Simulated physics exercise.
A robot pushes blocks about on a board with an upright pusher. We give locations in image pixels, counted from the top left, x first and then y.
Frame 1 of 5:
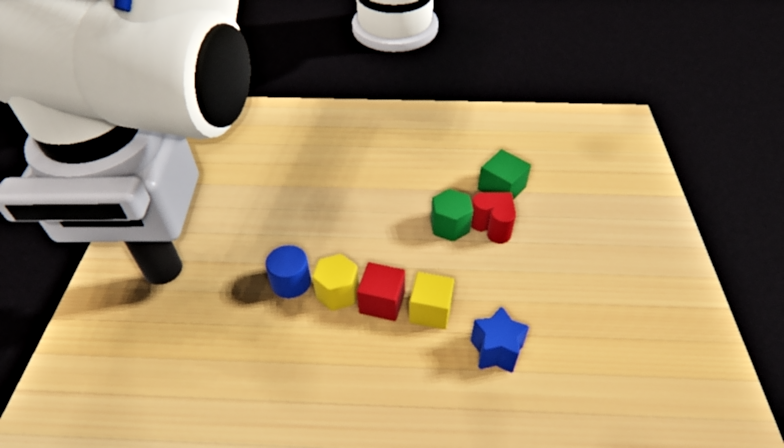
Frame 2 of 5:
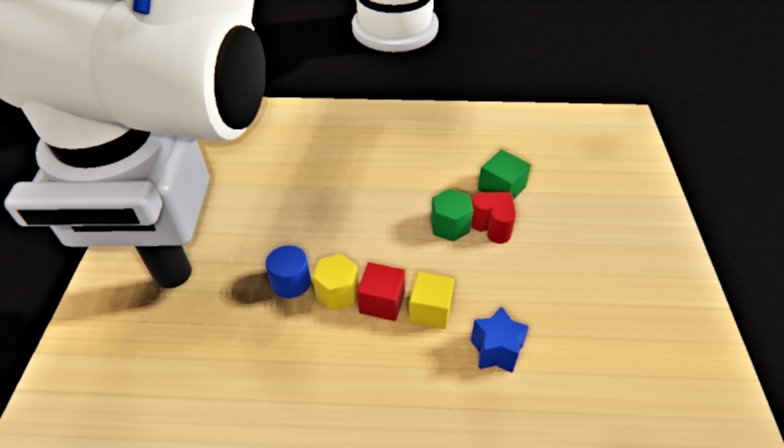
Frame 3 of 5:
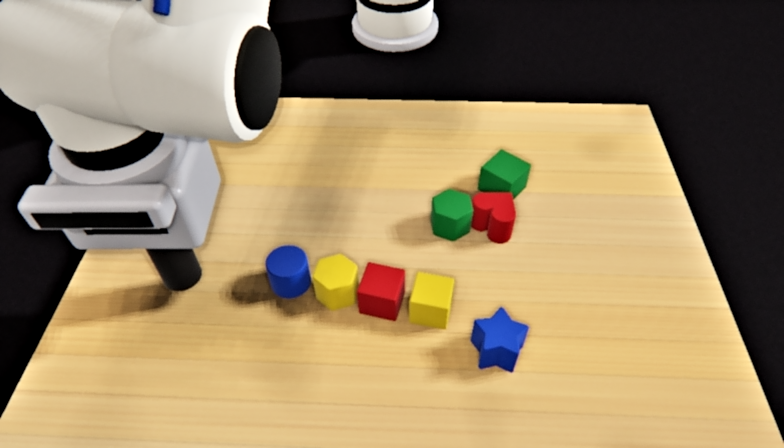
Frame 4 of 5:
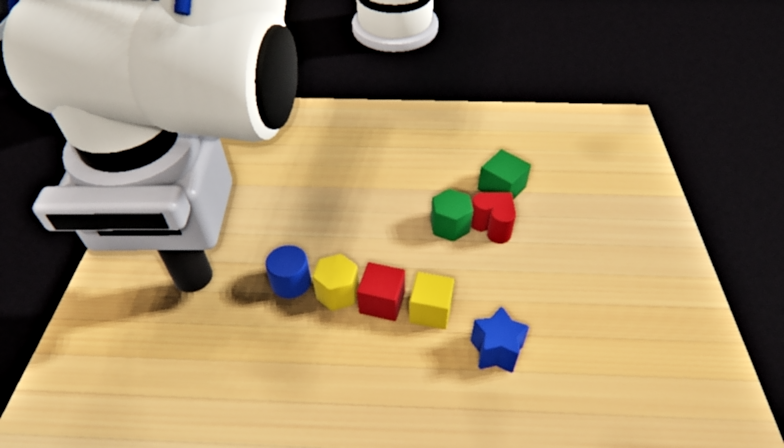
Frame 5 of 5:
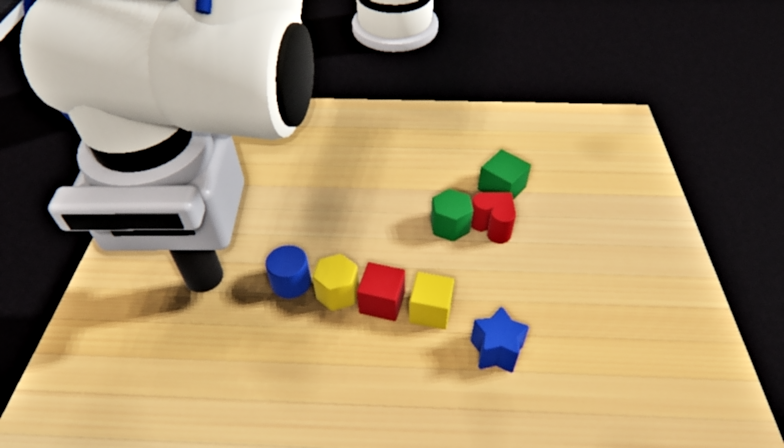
On a wooden board scattered with coloured blocks, a white robot arm slid its upright black pusher slowly a short way right toward the blue disc, while all the blocks stayed still.
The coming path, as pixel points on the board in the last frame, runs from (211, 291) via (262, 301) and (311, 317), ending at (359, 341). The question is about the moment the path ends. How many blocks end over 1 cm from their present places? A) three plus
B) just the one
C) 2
The one that fits is B, just the one.
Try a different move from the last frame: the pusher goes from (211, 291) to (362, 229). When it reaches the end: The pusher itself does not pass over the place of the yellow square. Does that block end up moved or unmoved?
The yellow square does not move.
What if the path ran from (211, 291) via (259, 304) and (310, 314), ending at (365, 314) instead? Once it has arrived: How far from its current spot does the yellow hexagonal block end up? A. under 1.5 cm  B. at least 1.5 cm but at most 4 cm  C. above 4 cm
My pick is B.
On the path given first. One third of the way, pusher (258, 287); blue disc (291, 259).
Two thirds of the way, pusher (310, 304); blue disc (304, 257); yellow hexagonal block (341, 270), turned 20° clockwise.
At the end, pusher (357, 328); blue disc (304, 257); yellow hexagonal block (341, 270), turned 20° clockwise; red square in place.
